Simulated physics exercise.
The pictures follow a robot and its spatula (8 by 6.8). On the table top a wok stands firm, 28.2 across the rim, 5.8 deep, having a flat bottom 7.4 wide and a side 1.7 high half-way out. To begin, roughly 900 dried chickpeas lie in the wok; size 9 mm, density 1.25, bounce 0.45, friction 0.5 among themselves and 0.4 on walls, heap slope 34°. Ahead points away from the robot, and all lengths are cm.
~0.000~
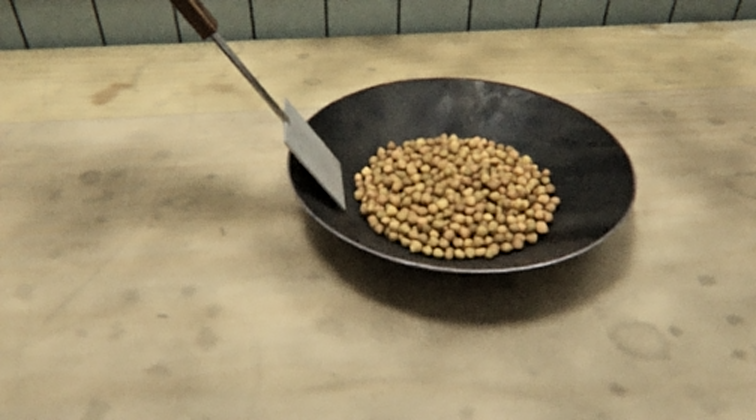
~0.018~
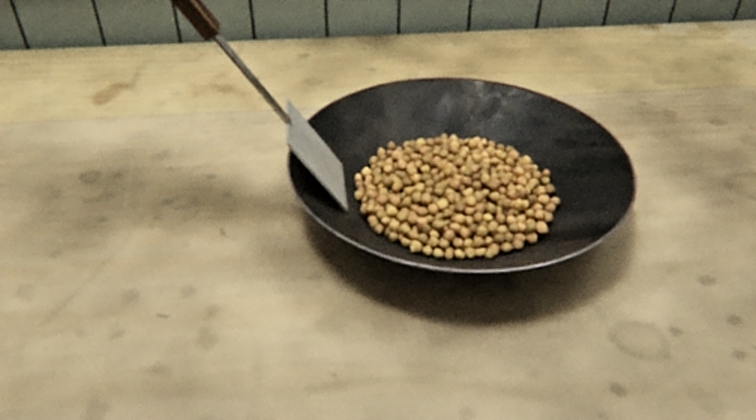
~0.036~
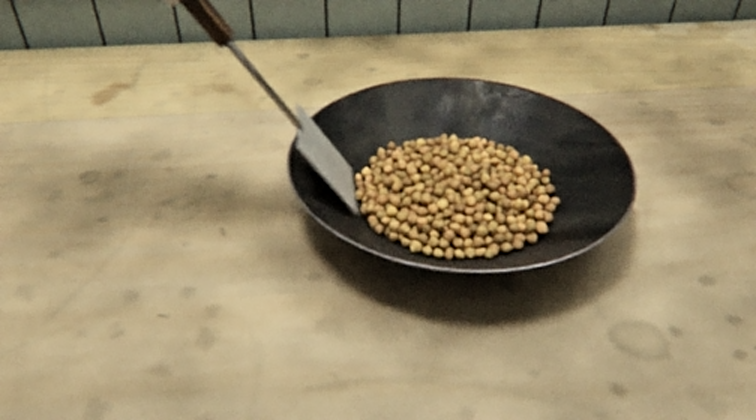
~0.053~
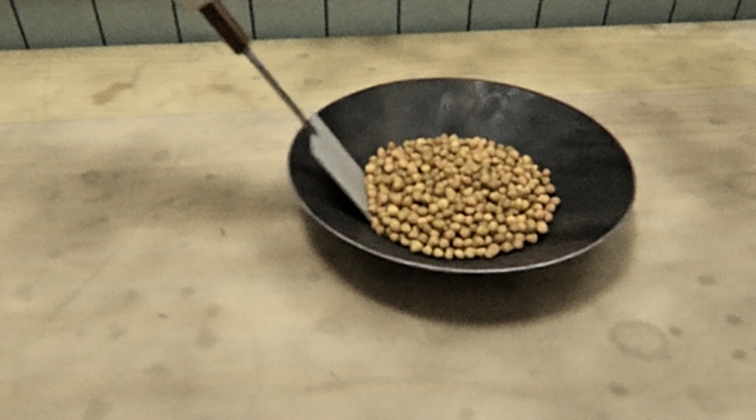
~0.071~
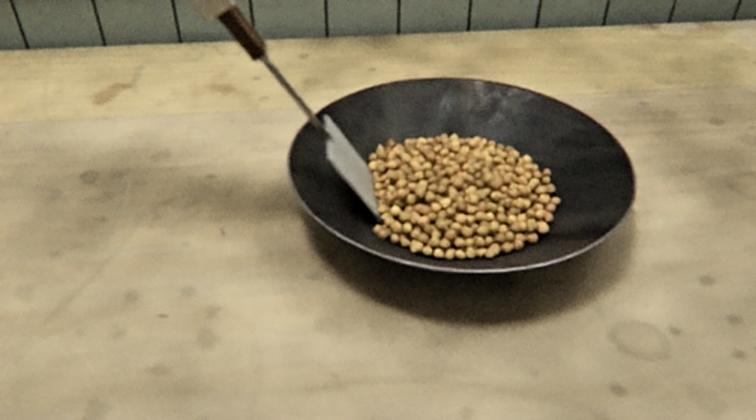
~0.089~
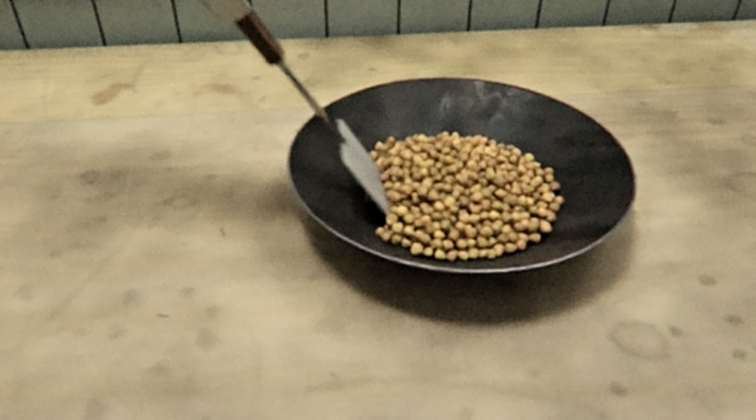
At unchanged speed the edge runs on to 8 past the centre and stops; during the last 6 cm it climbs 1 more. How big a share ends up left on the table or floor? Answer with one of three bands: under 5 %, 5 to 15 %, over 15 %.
5 to 15 %.
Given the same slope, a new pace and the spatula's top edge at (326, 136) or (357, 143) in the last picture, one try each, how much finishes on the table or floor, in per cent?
Close to 5 per cent in the first try and close to 20 per cent in the second.
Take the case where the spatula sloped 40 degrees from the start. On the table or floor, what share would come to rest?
Somewhere around 5 per cent would end on the table or floor.
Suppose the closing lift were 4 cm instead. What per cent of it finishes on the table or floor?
Close to 10 in a hundred.
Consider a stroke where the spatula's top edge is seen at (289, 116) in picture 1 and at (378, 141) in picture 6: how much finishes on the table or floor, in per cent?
Some 30 percent ends up on the table or floor.
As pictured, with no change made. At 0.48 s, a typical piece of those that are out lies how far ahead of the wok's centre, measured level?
That distance is around 18 cm.
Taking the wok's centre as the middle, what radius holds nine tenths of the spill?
The distance is roughly 25 cm.
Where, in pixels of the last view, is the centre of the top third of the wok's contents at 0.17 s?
It is centred near (492, 178).
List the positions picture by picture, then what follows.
The first picture shows spatula top edge at (285, 119), sloping 58°; upper third of the load around (455, 182), from x 360 to 555, top at y 140; 900 in the wok.
The second picture shows spatula top edge at (287, 120), sloping 58°; upper third of the load around (455, 182), from x 360 to 555, top at y 140.
The third picture shows spatula top edge at (298, 125), sloping 58°; upper third of the load around (455, 182), from x 360 to 555, top at y 140.
The fourth picture shows spatula top edge at (313, 131), sloping 58°; upper third of the load around (454, 182), from x 365 to 555, top at y 140.
The fifth picture shows spatula top edge at (328, 136), sloping 58°; upper third of the load around (453, 181), from x 365 to 555, top at y 140.
The sixth picture shows spatula top edge at (342, 140), sloping 58°; upper third of the load around (458, 180), from x 370 to 560, top at y 135; 900 in the wok.
After 0.17 s, sloping 58°, highest piece 5 above the table; 900 in the wok.
After 0.24 s, sloping 58°, highest piece 6 above the table; 900 in the wok.
After 0.48 s, sloping 58°, highest piece 7 above the table; 813 in the wok, 74 on the table or floor, 13 on the blade or in flight.
After 1.53 s, sloping 58°, highest piece 7 above the table; 811 in the wok, 89 on the table or floor.
At rest, 811 in the wok, 89 on the table or floor. That is 10 % on the table or floor.
